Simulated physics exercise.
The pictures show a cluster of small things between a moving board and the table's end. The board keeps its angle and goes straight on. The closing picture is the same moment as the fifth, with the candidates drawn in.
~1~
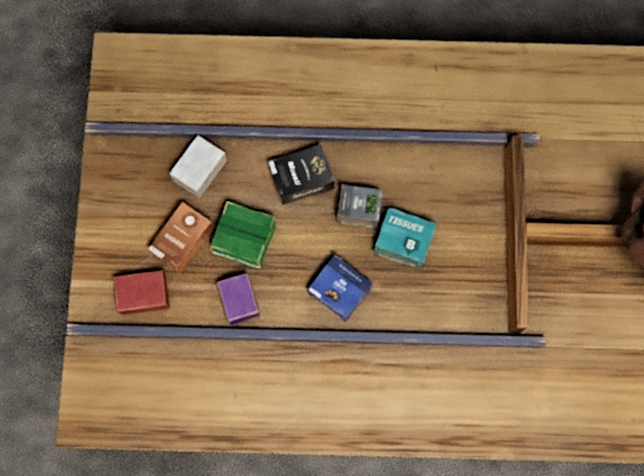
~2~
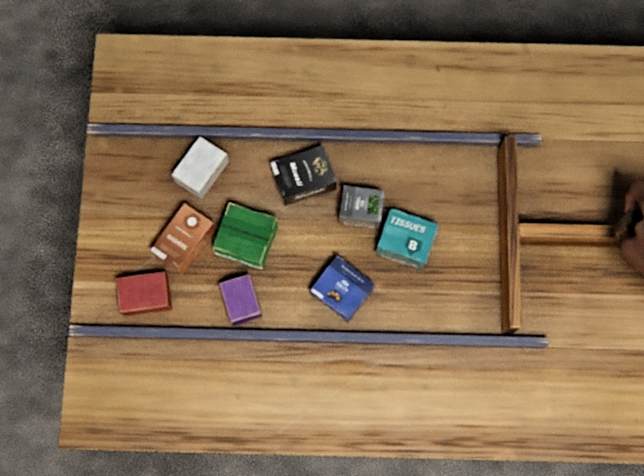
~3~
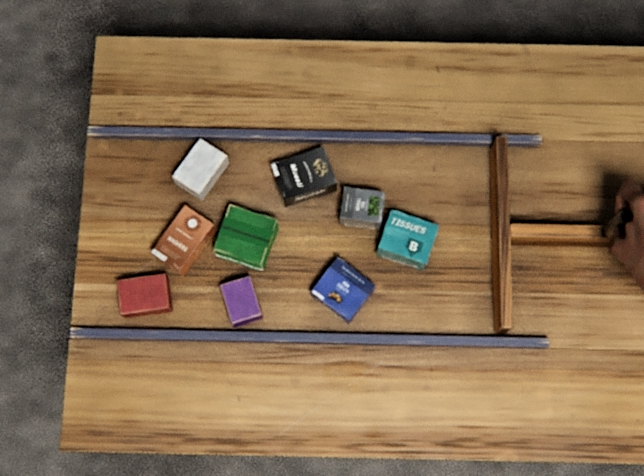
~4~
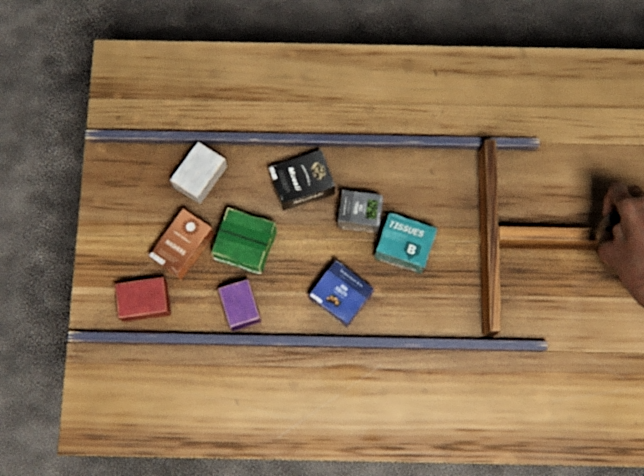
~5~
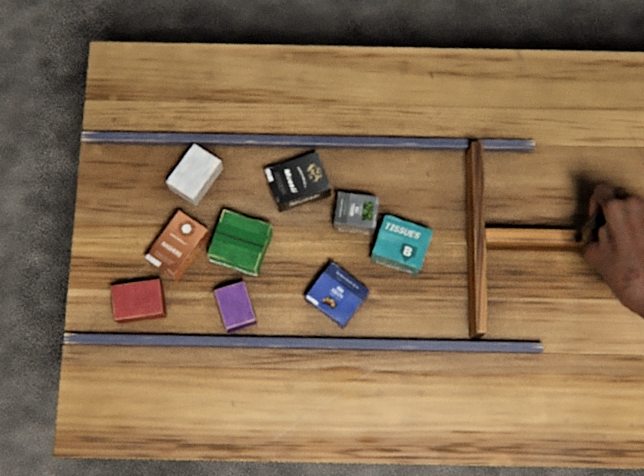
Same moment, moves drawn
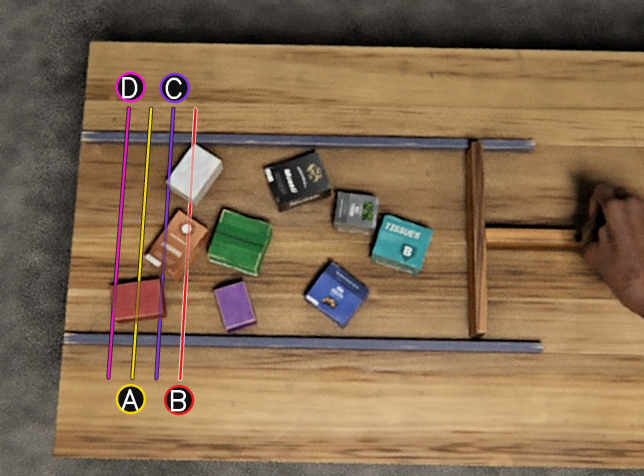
A hand slid a wooden board a short way left between two rails, toward nine small, colourful boxes and blocks scattered on a wooden table, which stayed in place with the board not touching them.
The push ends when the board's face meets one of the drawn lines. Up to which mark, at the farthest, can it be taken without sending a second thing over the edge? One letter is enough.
It should halt at B.
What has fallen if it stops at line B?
The orange box goes over.
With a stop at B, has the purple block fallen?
No.
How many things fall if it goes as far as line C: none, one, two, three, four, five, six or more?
In all, two.
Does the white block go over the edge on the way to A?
Yes.
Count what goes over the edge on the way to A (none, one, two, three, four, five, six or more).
In all, four.
On the marked copy, A at (142, 238); B at (188, 239); C at (165, 239); D at (119, 238).
With B. Early on, board (374, 232); blue packet (326, 305); grey packet (335, 212).
Further on, board (269, 230); orange box (141, 243); white block (186, 176).
At the end, board (188, 228); orange box over the edge; red block (77, 300); one fallen.
As for the rest, A drops four; C drops two; D drops five.
